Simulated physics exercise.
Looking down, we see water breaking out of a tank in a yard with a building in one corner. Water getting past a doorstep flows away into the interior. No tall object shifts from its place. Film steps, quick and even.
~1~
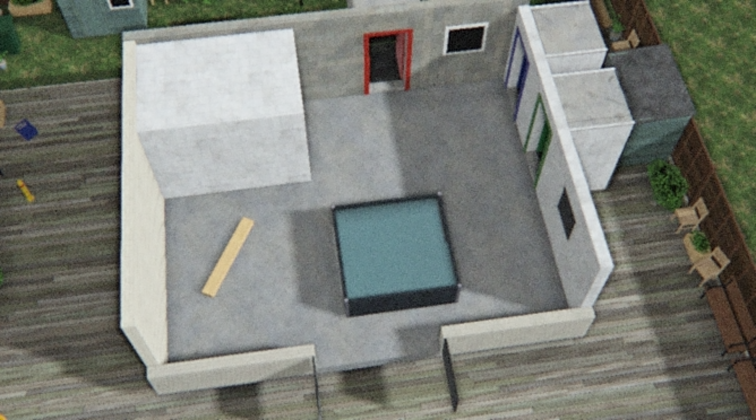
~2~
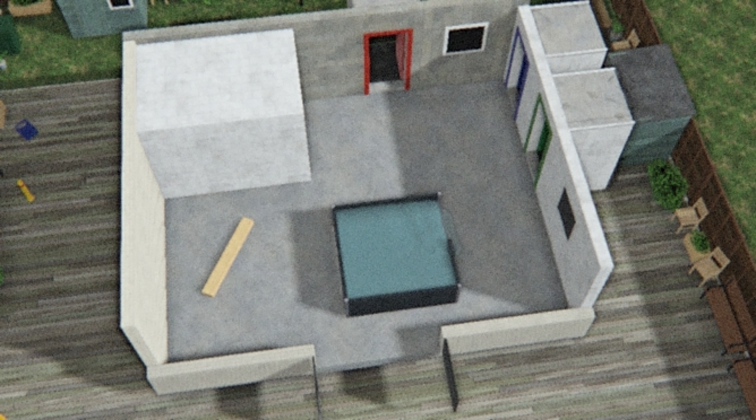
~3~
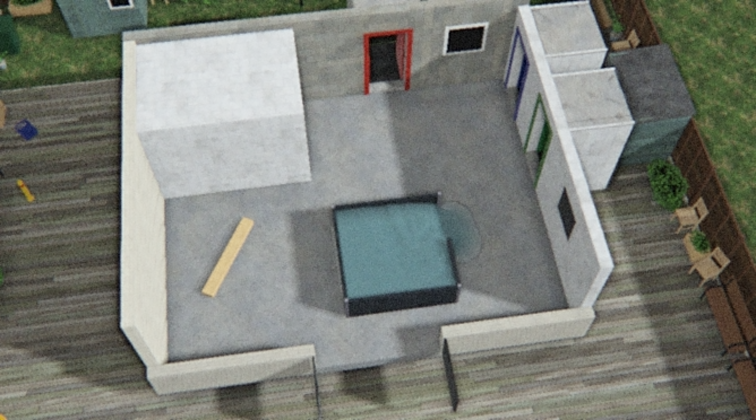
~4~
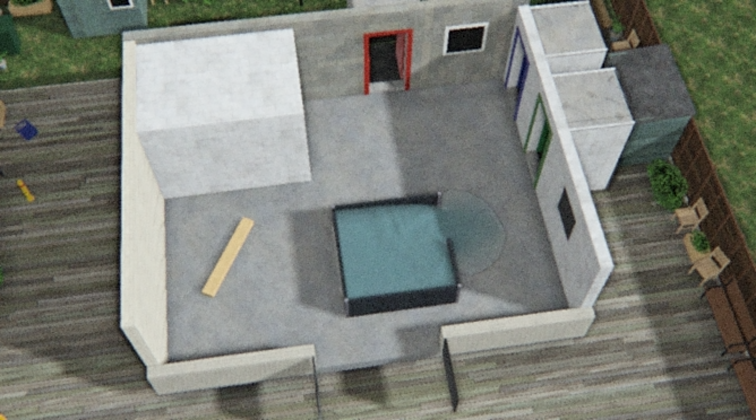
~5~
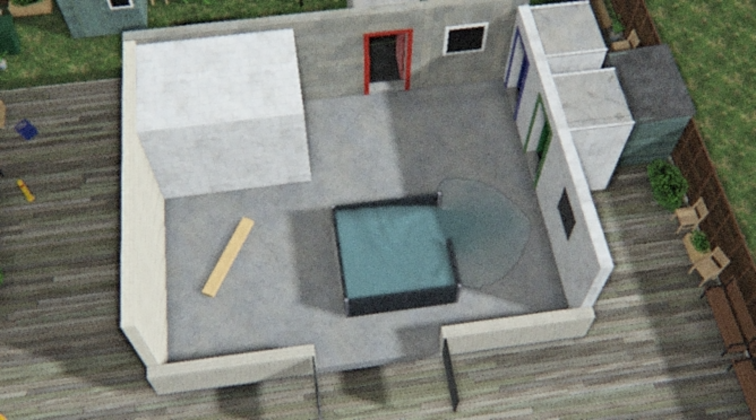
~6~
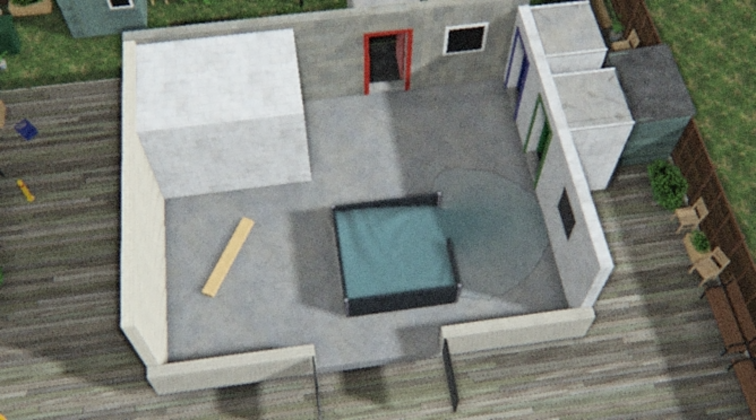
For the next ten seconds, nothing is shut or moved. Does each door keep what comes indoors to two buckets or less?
One by one: The green door gets over two buckets. The red door gets two buckets or fewer. The blue door gets over two buckets.
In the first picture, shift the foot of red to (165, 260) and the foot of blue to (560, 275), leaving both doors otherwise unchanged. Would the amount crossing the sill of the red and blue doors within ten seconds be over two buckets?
One by one: Red door lets less in, blue door goes over.
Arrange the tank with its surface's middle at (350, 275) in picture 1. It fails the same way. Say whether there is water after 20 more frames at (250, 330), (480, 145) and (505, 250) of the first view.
So, in the order given, I'd say unaffected, soaked through, soaked through.
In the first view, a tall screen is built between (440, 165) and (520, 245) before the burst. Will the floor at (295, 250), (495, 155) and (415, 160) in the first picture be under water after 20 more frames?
Listed order: Spared, spared, swamped.
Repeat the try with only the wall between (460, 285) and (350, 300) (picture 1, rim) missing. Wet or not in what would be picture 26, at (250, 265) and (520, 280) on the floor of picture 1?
Respectively: Parched and drenched.
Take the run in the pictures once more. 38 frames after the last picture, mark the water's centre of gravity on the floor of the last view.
Close to (429, 220).
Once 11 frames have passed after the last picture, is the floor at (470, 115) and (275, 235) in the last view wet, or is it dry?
As listed: Covered, not flooded.
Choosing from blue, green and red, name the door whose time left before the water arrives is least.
That's the door marked green.
A moment on, water covers 20 % of the floor; the green door under two buckets in, the red door not reached, the blue door not reached.
Next, water covers 25 % of the floor; the green door over two buckets in, the red door not reached, the blue door wet at the sill, nothing in.
Then, water covers 35 % of the floor; the green door far over two buckets in, the red door wet at the sill, nothing in, the blue door under two buckets in.
Later, water covers 65 % of the floor; the green door far over two buckets in, the red door wet at the sill, nothing in, the blue door far over two buckets in.
In the end, water covers 95 % of the floor; the green door far over two buckets in, the red door wet at the sill, nothing in, the blue door far over two buckets in.
